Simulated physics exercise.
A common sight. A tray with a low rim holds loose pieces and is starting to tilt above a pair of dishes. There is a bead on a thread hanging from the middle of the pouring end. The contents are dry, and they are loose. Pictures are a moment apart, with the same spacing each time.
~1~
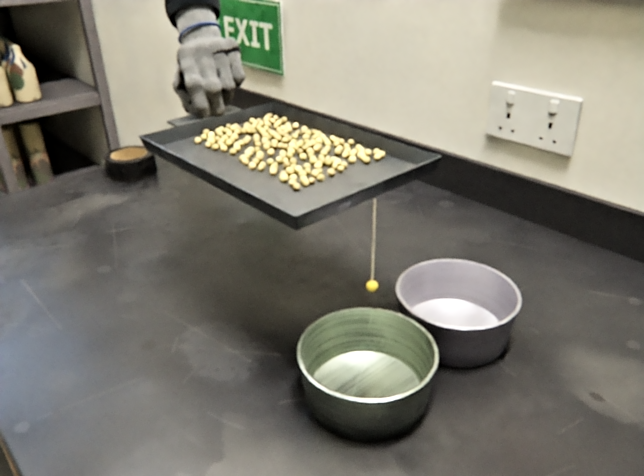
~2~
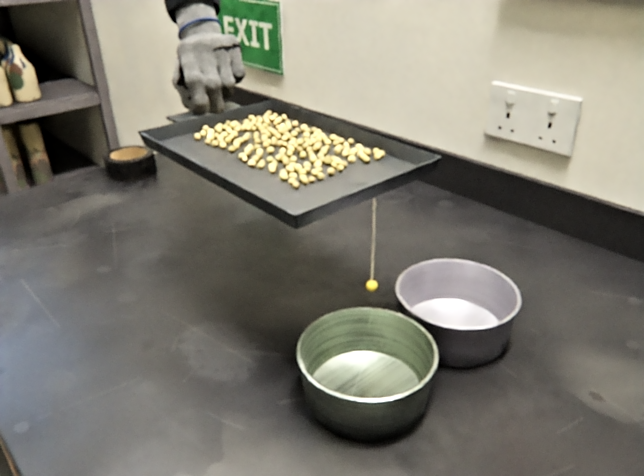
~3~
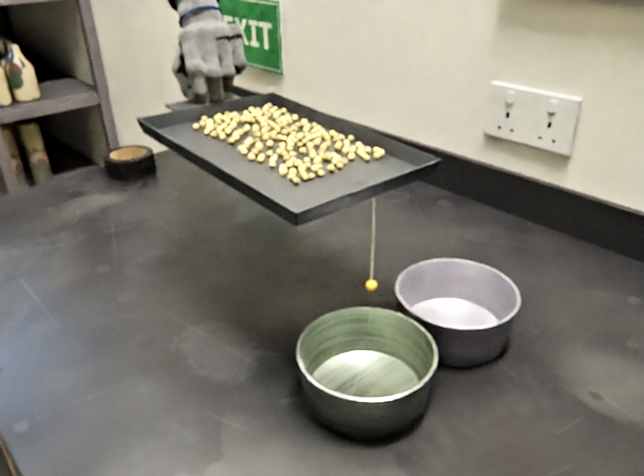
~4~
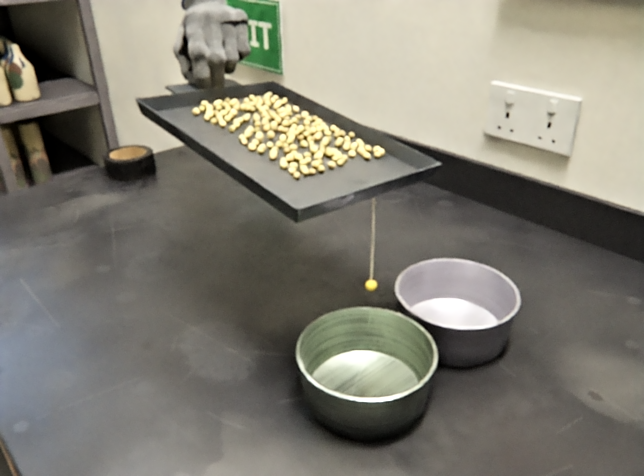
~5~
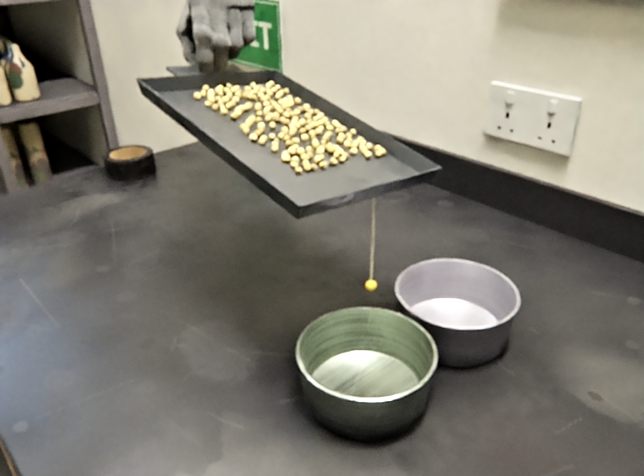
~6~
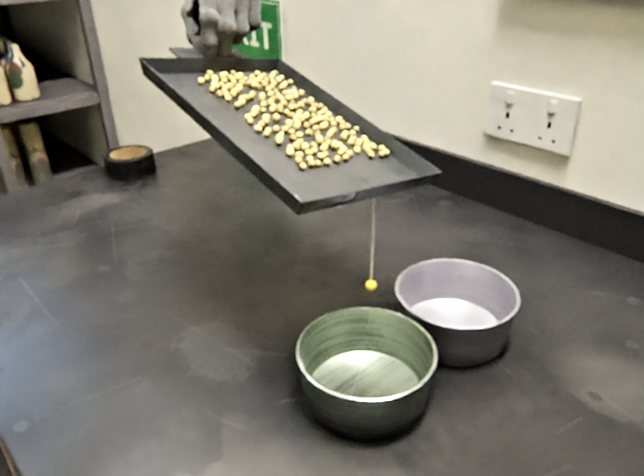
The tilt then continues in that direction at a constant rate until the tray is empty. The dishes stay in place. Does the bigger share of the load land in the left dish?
No.
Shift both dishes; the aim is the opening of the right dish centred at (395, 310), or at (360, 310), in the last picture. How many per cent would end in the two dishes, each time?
In turn about 10 and about 0 percent.
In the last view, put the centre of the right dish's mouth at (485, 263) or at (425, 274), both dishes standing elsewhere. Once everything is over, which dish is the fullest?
Place 1 - the dish at right; place 2 - the dish at right.
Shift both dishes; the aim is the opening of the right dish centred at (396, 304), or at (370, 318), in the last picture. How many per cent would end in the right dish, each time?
20 %, then 0 %.
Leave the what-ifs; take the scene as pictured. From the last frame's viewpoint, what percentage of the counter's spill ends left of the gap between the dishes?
It comes to 60 per cent or so.
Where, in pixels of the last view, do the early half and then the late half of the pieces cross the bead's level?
About (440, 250) to begin with, then about (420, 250).
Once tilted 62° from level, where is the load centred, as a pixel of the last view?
Its middle sits at about pixel (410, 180).
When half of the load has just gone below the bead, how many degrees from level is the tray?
It sits at roughly 95°.
Shortly afterwards, tray tipped steeply; the bulk on the tray; a little in the right dish; a little in the air.
Next, tray tipped past a quarter turn; a little on the tray; near two thirds in the right dish; a little outside both; near a quarter in the air.
Some moments later, tray tipped past a quarter turn; the bulk in the right dish; near a quarter outside both.
In the end, tray tipped past a quarter turn; none at all in the left dish; the bulk in the right dish; near a quarter outside both.
